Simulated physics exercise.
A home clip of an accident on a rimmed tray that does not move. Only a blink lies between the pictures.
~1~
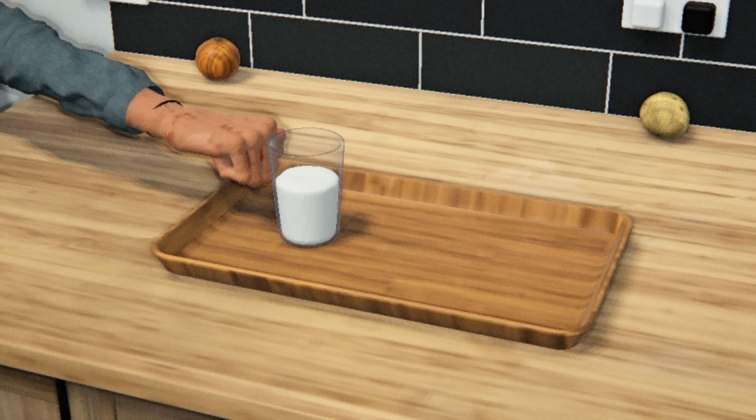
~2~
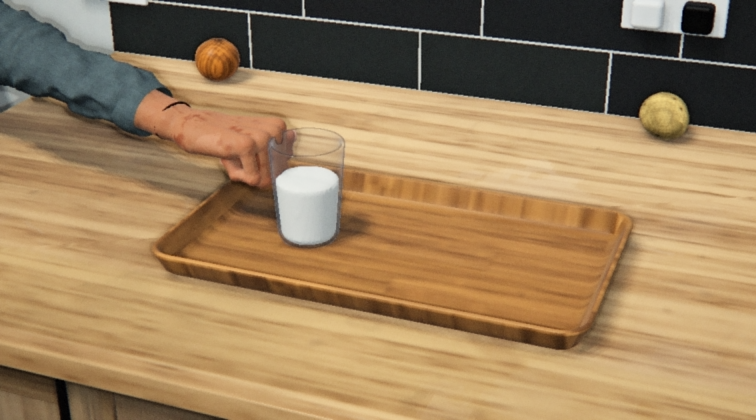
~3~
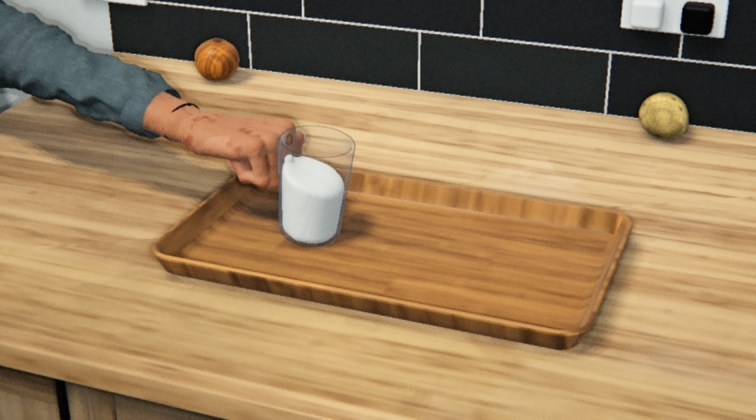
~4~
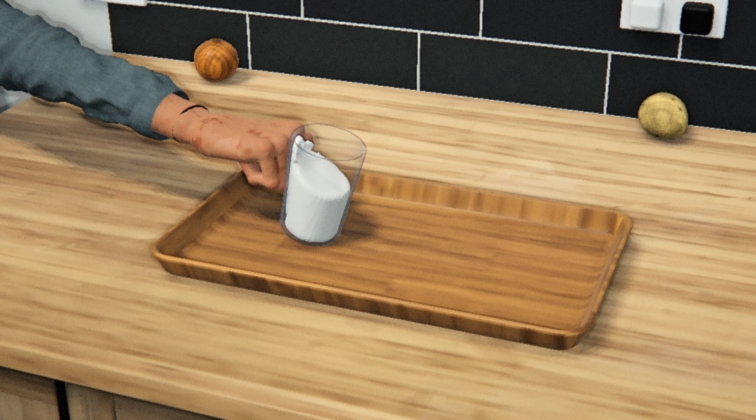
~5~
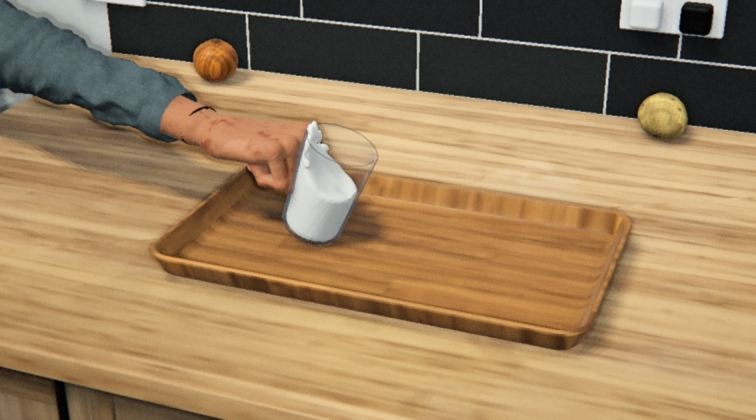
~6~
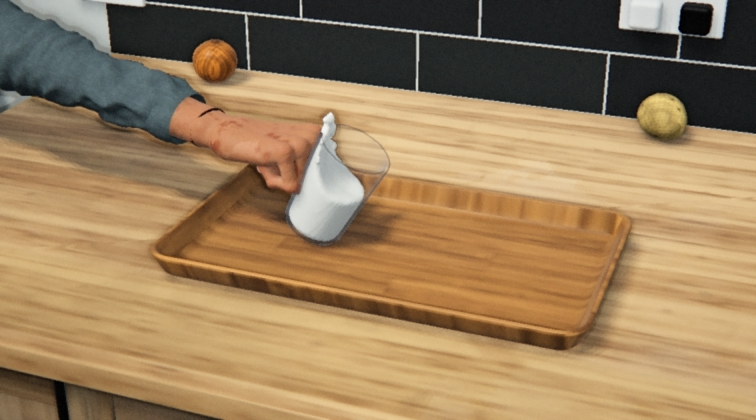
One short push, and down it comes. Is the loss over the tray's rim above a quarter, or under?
As it turns out, over a quarter gets off the tray.
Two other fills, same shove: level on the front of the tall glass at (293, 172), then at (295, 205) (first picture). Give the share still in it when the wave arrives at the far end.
First some 45, then 50 per cent.
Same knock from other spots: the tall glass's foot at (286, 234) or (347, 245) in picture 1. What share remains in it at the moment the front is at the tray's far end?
In turn 40 and 60 in a hundred.
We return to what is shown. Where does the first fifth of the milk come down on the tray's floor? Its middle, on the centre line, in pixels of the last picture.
Near (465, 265).
A moment on, the tall glass lies on its side and 92 per cent is in the glass, 5 on the tray and 3 above or beyond its rim.
Next, the tall glass lies on its side and 44 per cent is in the glass, 53 on the tray and 3 above or beyond its rim.
Then the tall glass lies on its side and 25 per cent is in the glass, 51 on the tray and 25 above or beyond its rim.
Later the tall glass lies on its side and 14 per cent is in the glass, 53 on the tray and 33 above or beyond its rim.
In the end 67 per cent is held by tray and glass, 33 is off the tray.
